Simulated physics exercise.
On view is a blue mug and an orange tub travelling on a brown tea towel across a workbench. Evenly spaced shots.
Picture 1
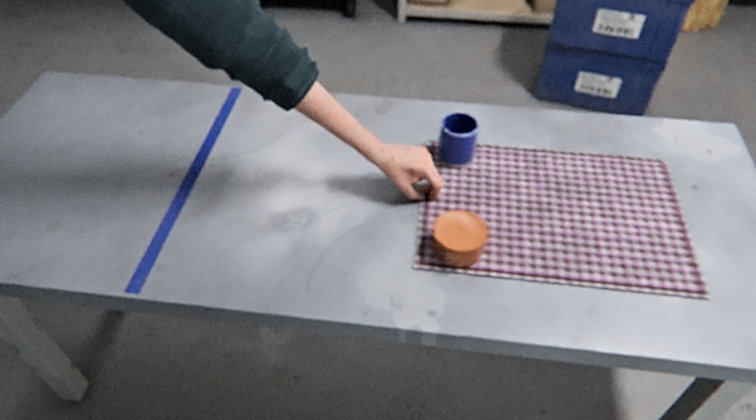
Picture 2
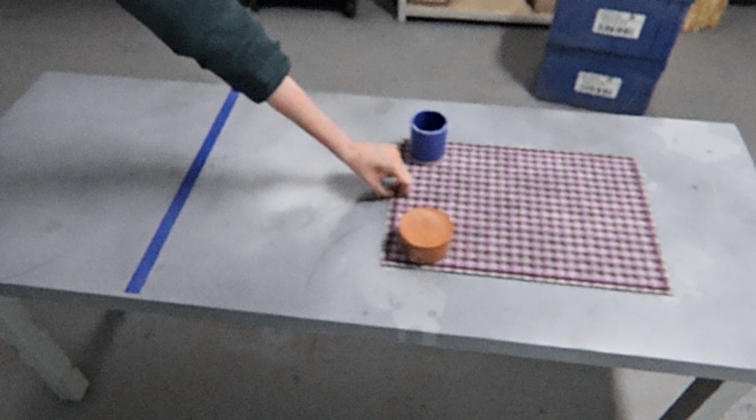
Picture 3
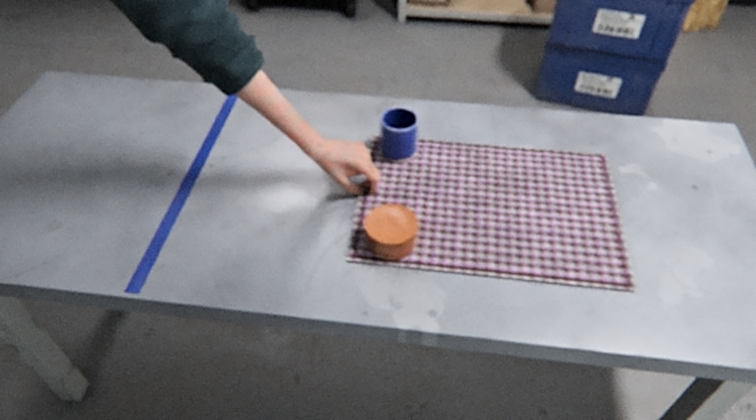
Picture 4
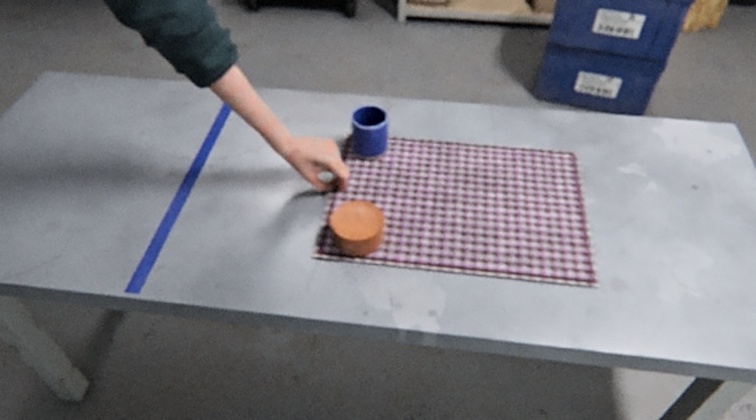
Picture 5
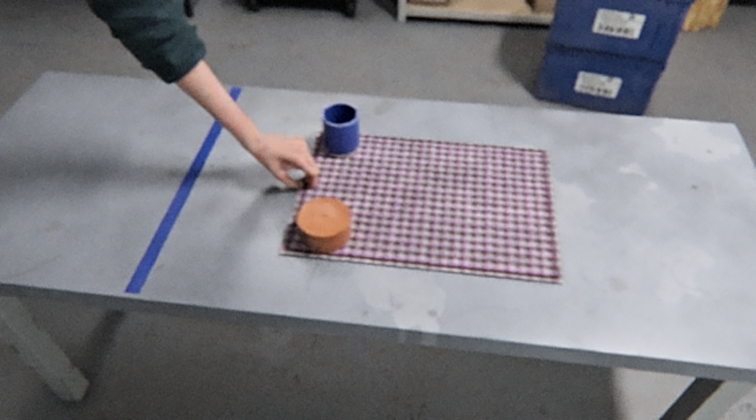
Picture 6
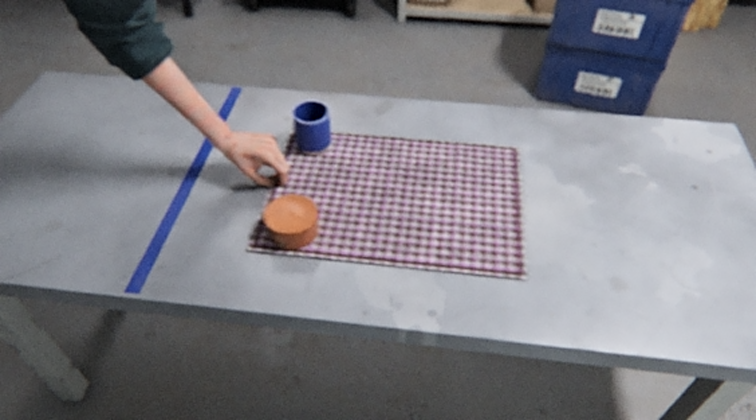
To begin with, a hand grips the left edge of a checked cloth on a grey workbench, with a blue mug and an orange tub resting on it. The hand then pulls the cloth steadily left, carrying both items along, until the arm extends across the blue tape line.
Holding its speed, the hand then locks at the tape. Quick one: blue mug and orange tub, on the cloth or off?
Blue mug - off. Orange tub - off.
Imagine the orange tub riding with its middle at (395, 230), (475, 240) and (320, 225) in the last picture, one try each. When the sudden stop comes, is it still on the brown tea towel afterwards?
In case one it sits tight, in case two it sits tight, and in case three it slips over the edge.
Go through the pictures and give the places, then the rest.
Tea towel end (414, 268); blue mug (460, 123); orange tub (461, 230); tape (143, 270), in the first frame.
Tea towel end (380, 264), far hem (672, 295); orange tub (426, 226), in the second frame.
Tea towel end (346, 261); blue mug (400, 118), in the third frame.
Tea towel end (313, 257), far hem (599, 287); orange tub (358, 220), in the fourth frame.
Tea towel end (279, 254); blue mug (340, 114), in the fifth frame.
Tea towel end (247, 251), far hem (526, 280); blue mug (310, 111); orange tub (290, 213); tape (143, 270), in the sixth frame.
Then, 0.10 s past the final frame, hem short of the tape; blue mug on the cloth near (256, 124); orange tub on the cloth near (228, 216).
Then, 0.21 s past the final frame, hem at the tape; blue mug ahead of the hem near (201, 119); orange tub ahead of the hem near (166, 210).
When it is over, hem at the tape; blue mug ahead of the hem near (121, 114); orange tub ahead of the hem near (84, 203). The blue mug leaves the cloth and the orange tub shoots off the front.
